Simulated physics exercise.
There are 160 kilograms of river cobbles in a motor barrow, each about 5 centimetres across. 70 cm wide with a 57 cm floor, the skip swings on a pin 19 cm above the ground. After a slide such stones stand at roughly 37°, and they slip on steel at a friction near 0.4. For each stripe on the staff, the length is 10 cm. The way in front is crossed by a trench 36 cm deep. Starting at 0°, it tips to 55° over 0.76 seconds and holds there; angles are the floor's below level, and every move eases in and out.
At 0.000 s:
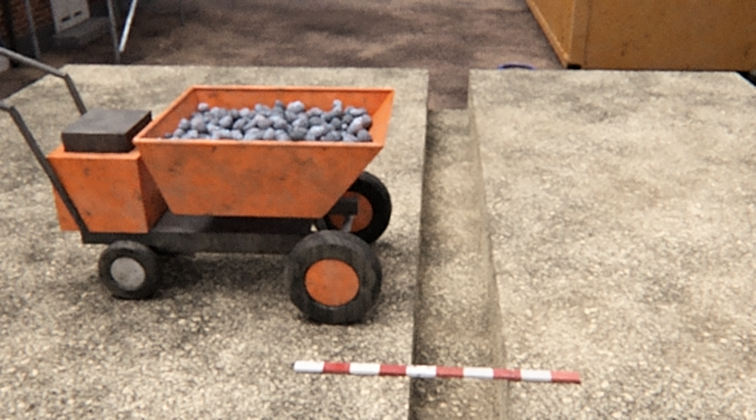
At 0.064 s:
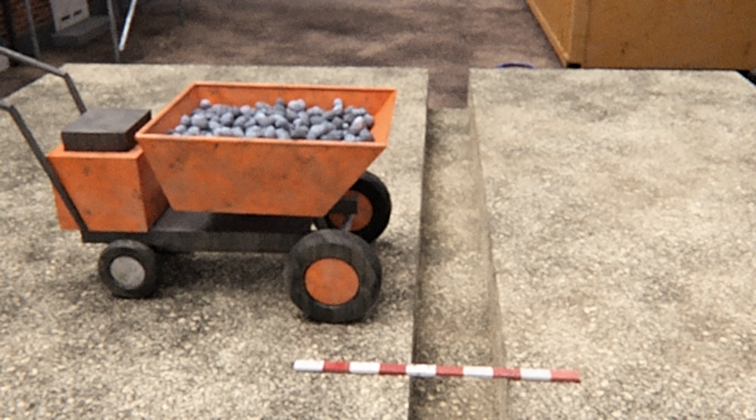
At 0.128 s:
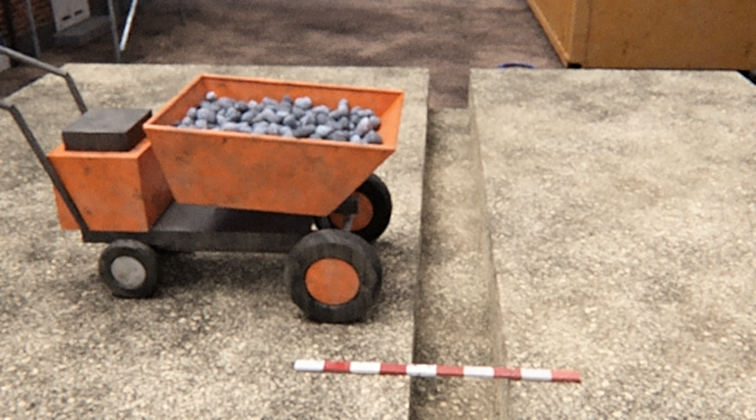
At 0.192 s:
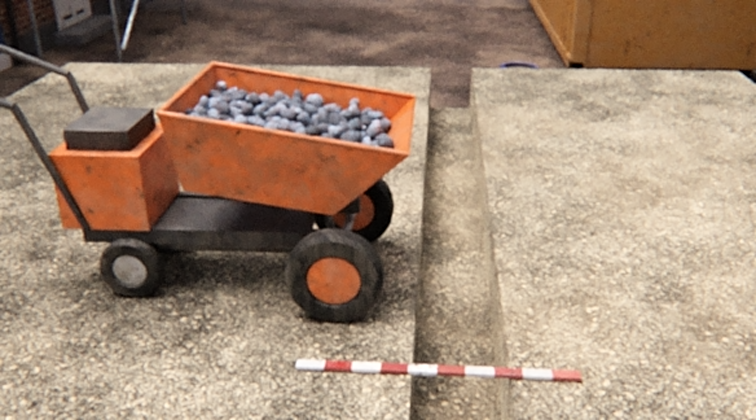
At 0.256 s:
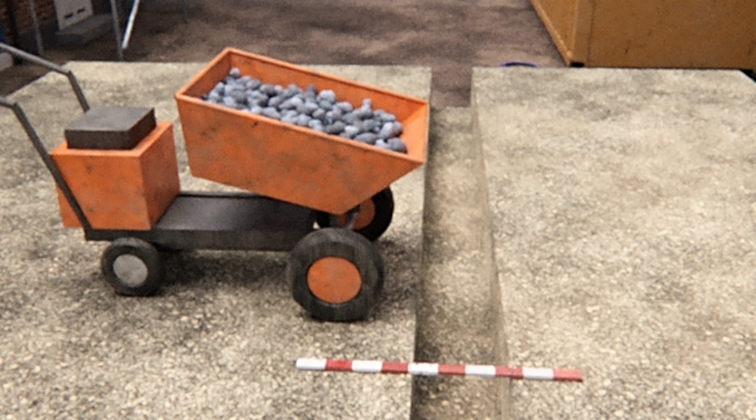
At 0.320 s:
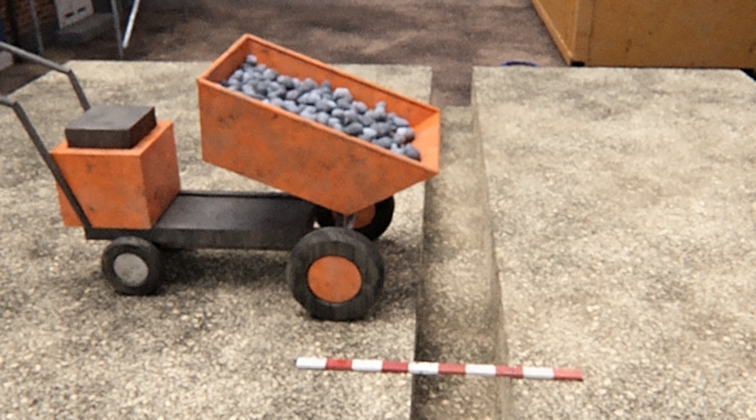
An orange skip full of grey stones tilts steadily down to the right beside a trench.
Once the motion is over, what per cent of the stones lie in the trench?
12 %.
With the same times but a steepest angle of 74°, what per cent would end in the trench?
About 20%.
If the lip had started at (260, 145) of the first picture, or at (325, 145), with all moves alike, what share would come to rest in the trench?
I'd expect close to 45 per cent at the first and 40 per cent at the second.
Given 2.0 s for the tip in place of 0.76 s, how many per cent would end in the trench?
It would be near 20 percent.
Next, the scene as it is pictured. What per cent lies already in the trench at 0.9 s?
Some 0 per cent of the load by that point.
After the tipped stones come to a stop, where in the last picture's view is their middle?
Roughly (549, 282), I'd say.
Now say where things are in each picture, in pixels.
The skip is at 0°, its lip at (383, 146); the top of the load is at (274, 119), in the first frame.
Lip at (386, 146), floor tilted 1°, highest stones at (255, 116); the stones move at 0.3 m/s on average, in the second frame.
Lip at (395, 150), floor tilted 4°, highest stones at (262, 112); the stones move at 0.5 m/s on average, in the third frame.
The skip is at 9°, its lip at (408, 155); the top of the load is at (243, 102); the stones move at 0.7 m/s on average, in the fourth frame.
Lip at (423, 163), floor tilted 15°, highest stones at (238, 87); the stones move at 0.9 m/s on average, in the fifth frame.
The skip is at 21°, its lip at (438, 173); the top of the load is at (253, 76); the stones move at 1.0 m/s on average, in the sixth frame.
After 0.6 s the floor is at 46°; 100 % in the skip; the foremost stones are at (454, 189).
After 0.9 s the floor is at 55°; 93 % in the skip, 2 % in the trench, 5 % past the trench; the foremost stones are at (547, 275).
After 1.2 s the floor is at 55°; 60 % in the skip, 2 % in the trench, 38 % past the trench; the foremost stones are at (668, 313).
After 3.2 s the floor is at 55°; 45 % in the skip, 12 % in the trench, 43 % past the trench; the foremost stones are past the picture's edge.
